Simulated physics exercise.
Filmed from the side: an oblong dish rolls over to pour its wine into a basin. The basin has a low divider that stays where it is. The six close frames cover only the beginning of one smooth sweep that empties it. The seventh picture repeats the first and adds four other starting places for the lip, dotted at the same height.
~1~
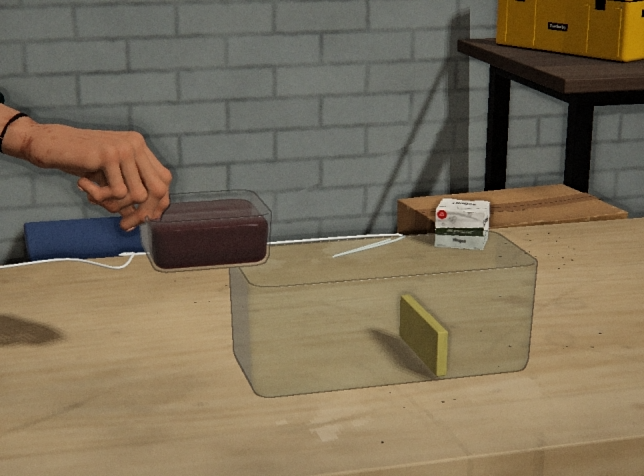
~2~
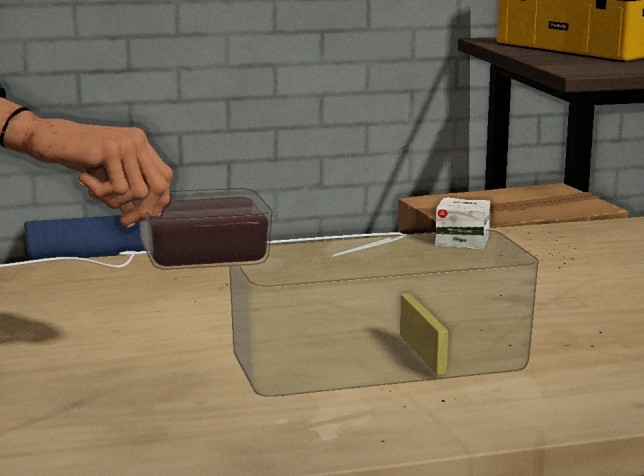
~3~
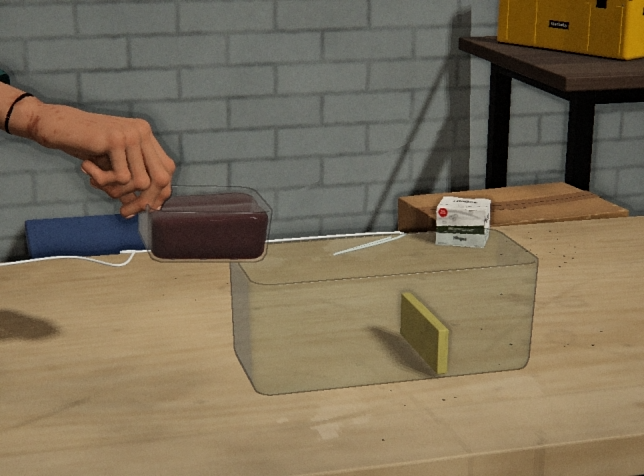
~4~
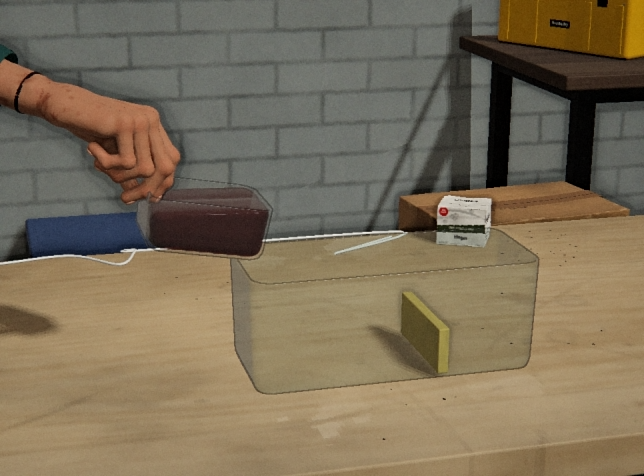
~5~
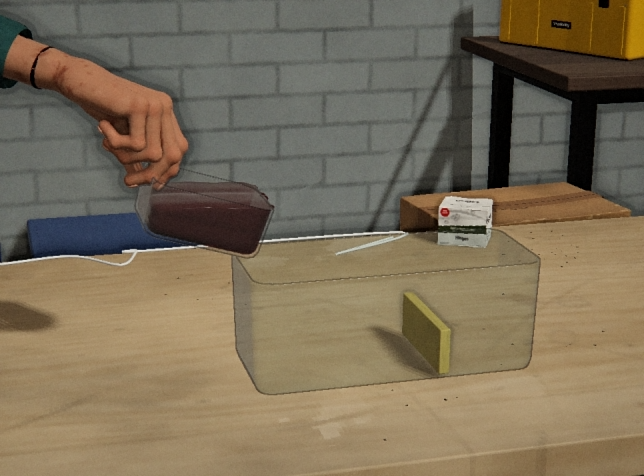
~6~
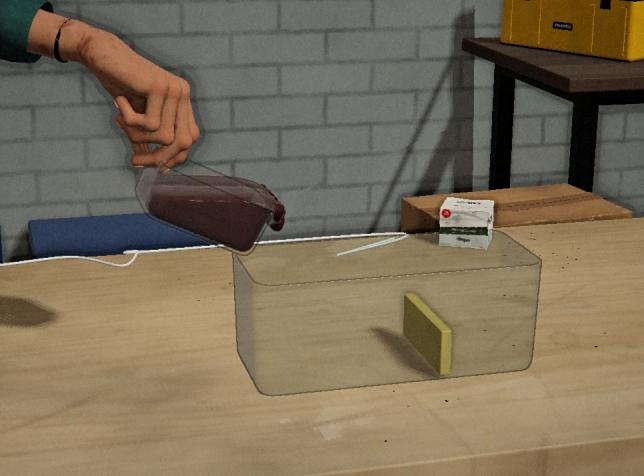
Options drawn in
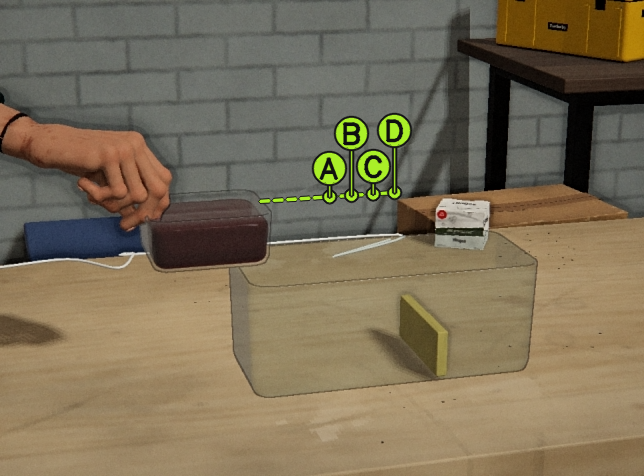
A hand with a dark wristband holds a clear oblong dish of dark red wine, seen from the side above a wooden workbench before a grey brick wall. Right of it sits a transparent basin with a yellow block, near a small white box, a blue roll and a yellow case. The hand lifts the dish's left end, tilting it rightward until wine bulges over the lip.
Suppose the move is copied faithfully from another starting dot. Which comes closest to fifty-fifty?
Take B.
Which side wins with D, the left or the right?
More ends on the right.
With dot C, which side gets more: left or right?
The right one.
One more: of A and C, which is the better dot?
The answer is C.
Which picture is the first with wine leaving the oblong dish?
Picture 5.
On the marked copy, A at (329, 196); B at (351, 195); C at (373, 194); D at (394, 192).
If A is chosen, about 92 % ends left of the wall and 7 % right of it.
If B is chosen, about 47 % ends left of the wall and 52 % right of it.
If C is chosen, about 25 % ends left of the wall and 75 % right of it.
If D is chosen, about 8 % ends left of the wall and 92 % right of it.
